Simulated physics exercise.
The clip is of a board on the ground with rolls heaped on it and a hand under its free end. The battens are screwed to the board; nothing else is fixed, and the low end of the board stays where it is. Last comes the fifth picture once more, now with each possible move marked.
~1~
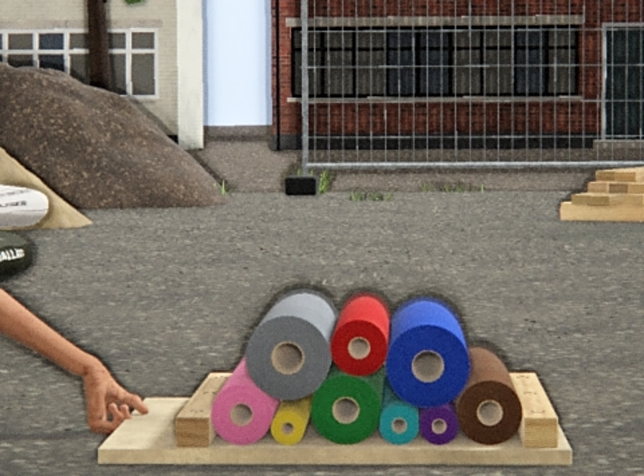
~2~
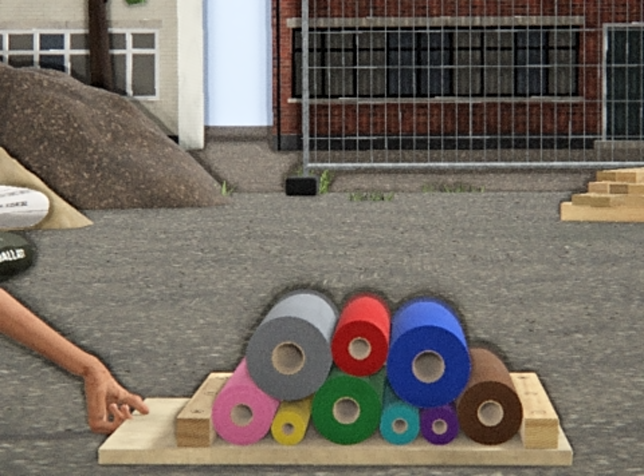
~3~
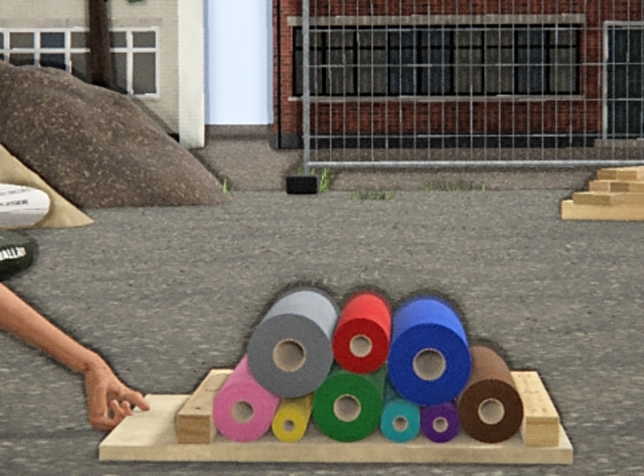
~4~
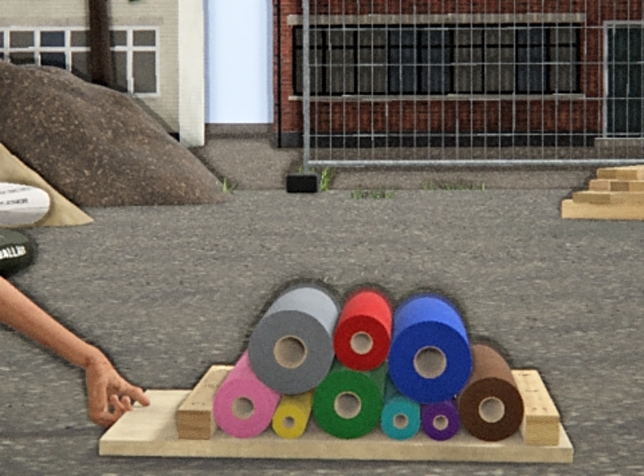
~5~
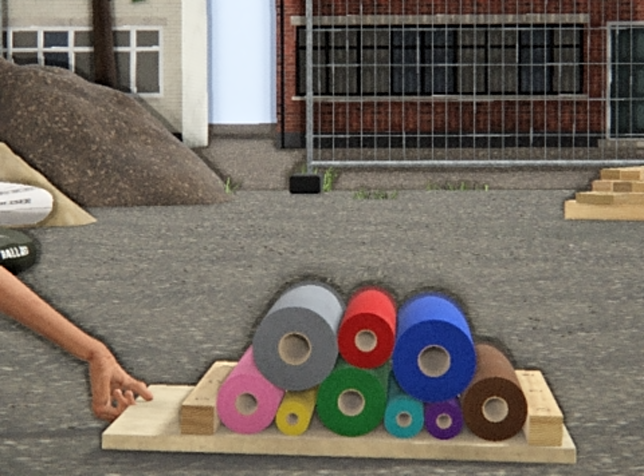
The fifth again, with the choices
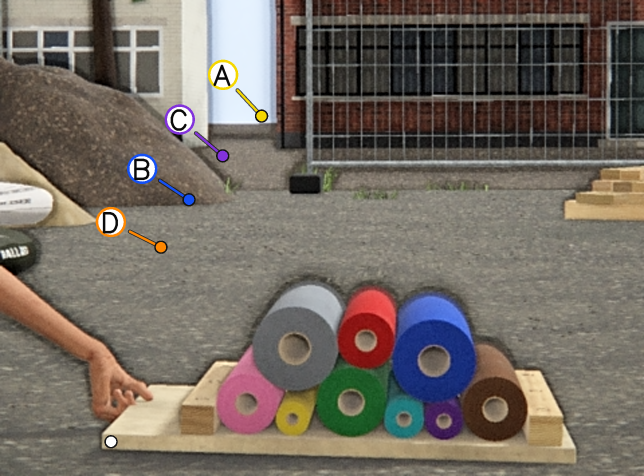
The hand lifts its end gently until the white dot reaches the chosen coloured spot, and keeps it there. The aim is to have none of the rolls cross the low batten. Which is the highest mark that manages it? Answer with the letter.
It can be raised to C.
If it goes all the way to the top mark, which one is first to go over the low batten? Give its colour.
First is the blue one.
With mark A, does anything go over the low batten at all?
Yes, at A.
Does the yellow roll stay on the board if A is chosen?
Yes.
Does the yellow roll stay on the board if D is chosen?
Yes.
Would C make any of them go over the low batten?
No.
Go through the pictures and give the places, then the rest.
Turquoise roll (400, 425); purple roll (439, 426); brown roll (490, 412), in the first picture.
Brown roll (490, 413); blue roll (429, 366), in the second picture.
Board (341, 412); pink roll (243, 412); yellow roll (289, 425), in the third picture.
Board (341, 409); pink roll (243, 408); yellow roll (289, 422); blue roll (430, 362), in the fourth picture.
Board (344, 407); pink roll (247, 403); yellow roll (292, 419), in the fifth picture.
On the copy, A at (261, 116); B at (189, 200); C at (223, 156); D at (161, 247); the white dot at (111, 442).
On C. First, board at 21°.
Then, board at 40°.
Finally, board at 40°, none over the low batten.
By contrast, A three over the low batten (blue, grey, red); B none over the low batten; D none over the low batten.
